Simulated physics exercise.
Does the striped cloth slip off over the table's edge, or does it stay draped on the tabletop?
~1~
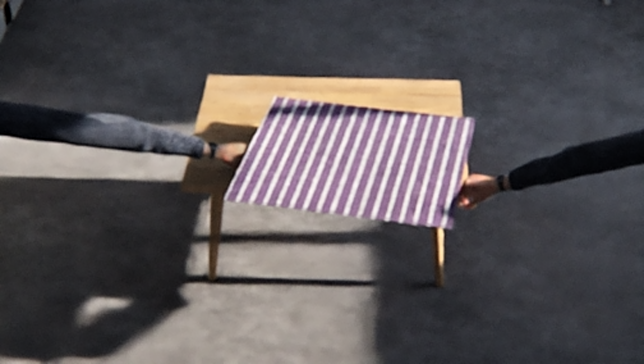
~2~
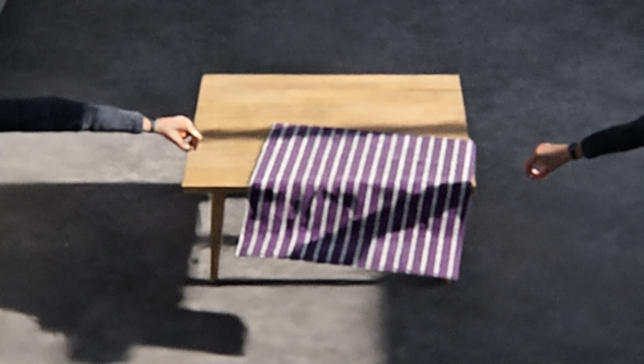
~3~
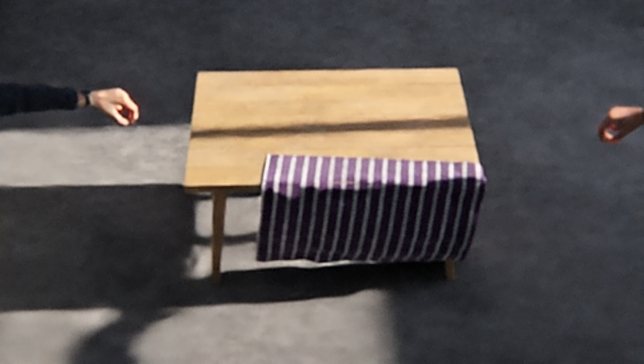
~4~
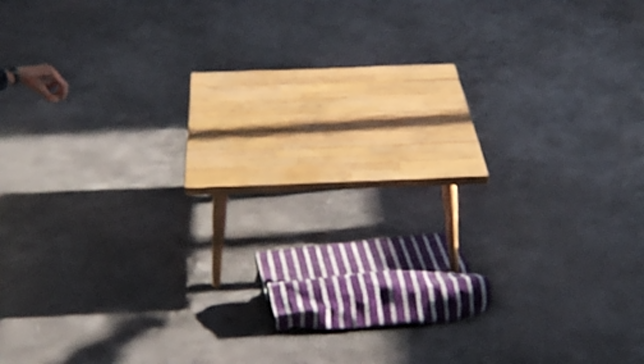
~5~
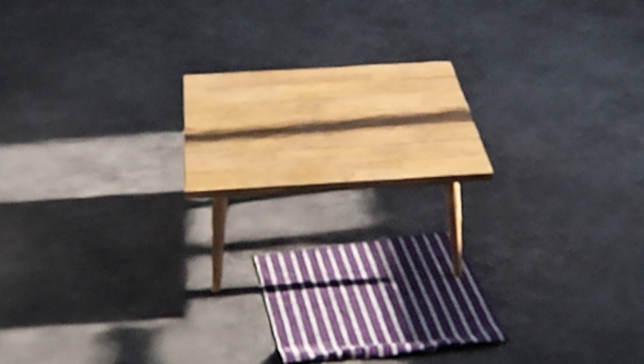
It slips off over the front edge and ends up lying on the floor.
